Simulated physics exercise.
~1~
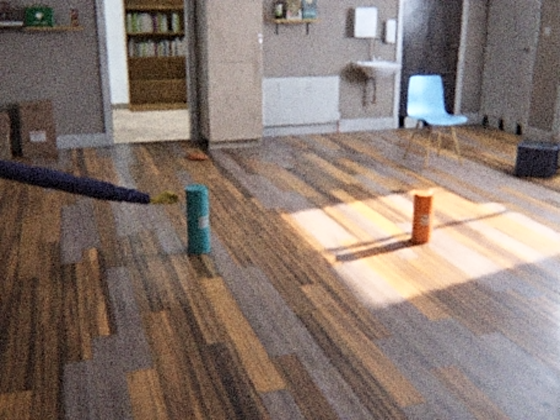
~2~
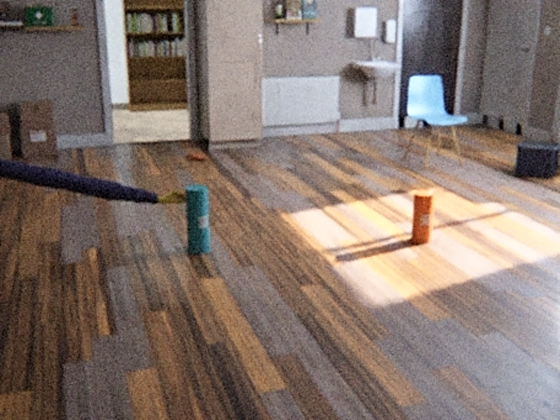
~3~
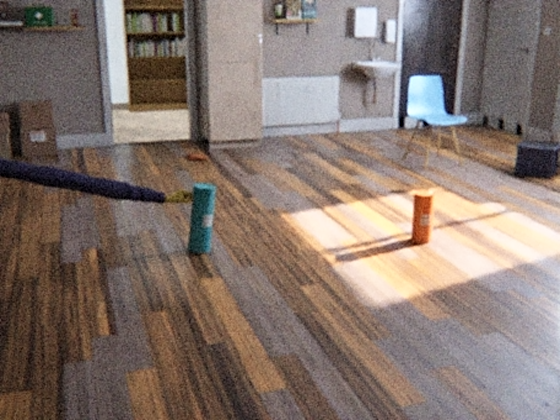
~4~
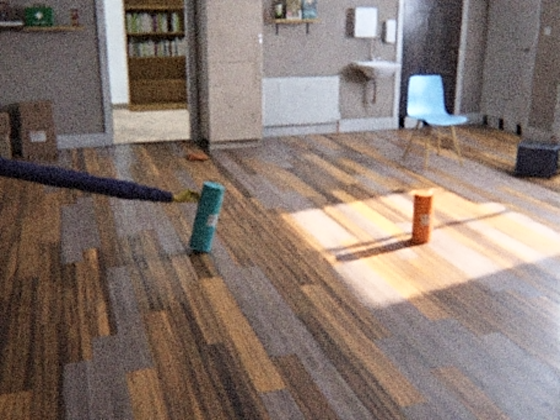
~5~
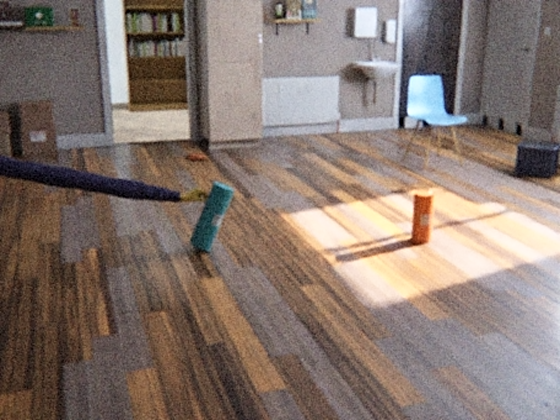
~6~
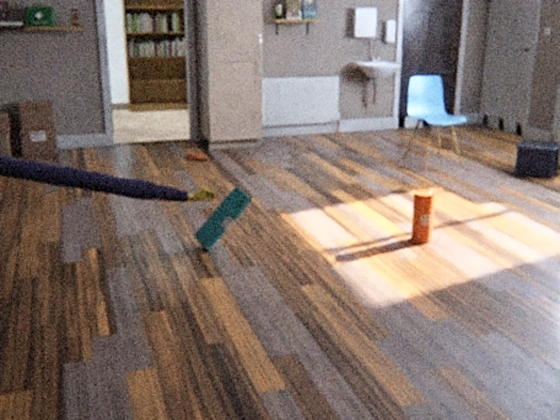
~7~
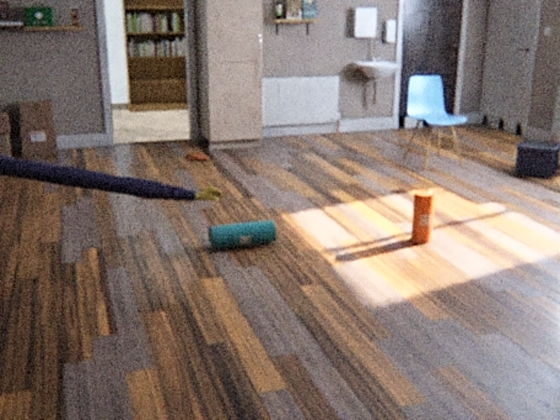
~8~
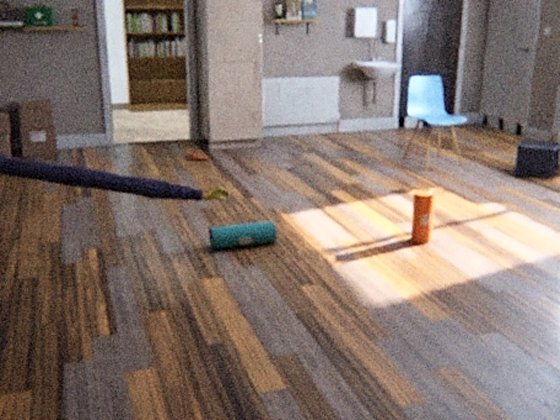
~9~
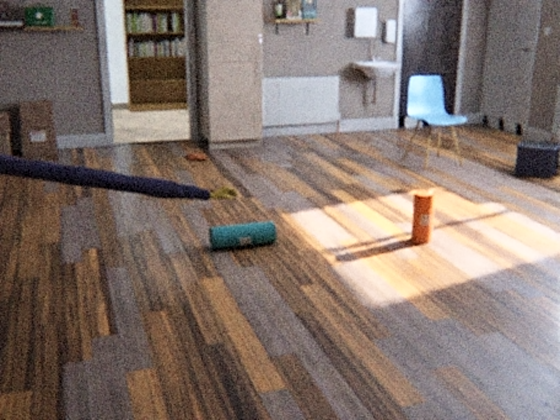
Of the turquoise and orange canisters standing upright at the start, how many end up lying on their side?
One of them ends up lying on its side, the turquoise canister.
In a wood-floored room, a dark pole-like arm tips a turquoise canister onto its side.
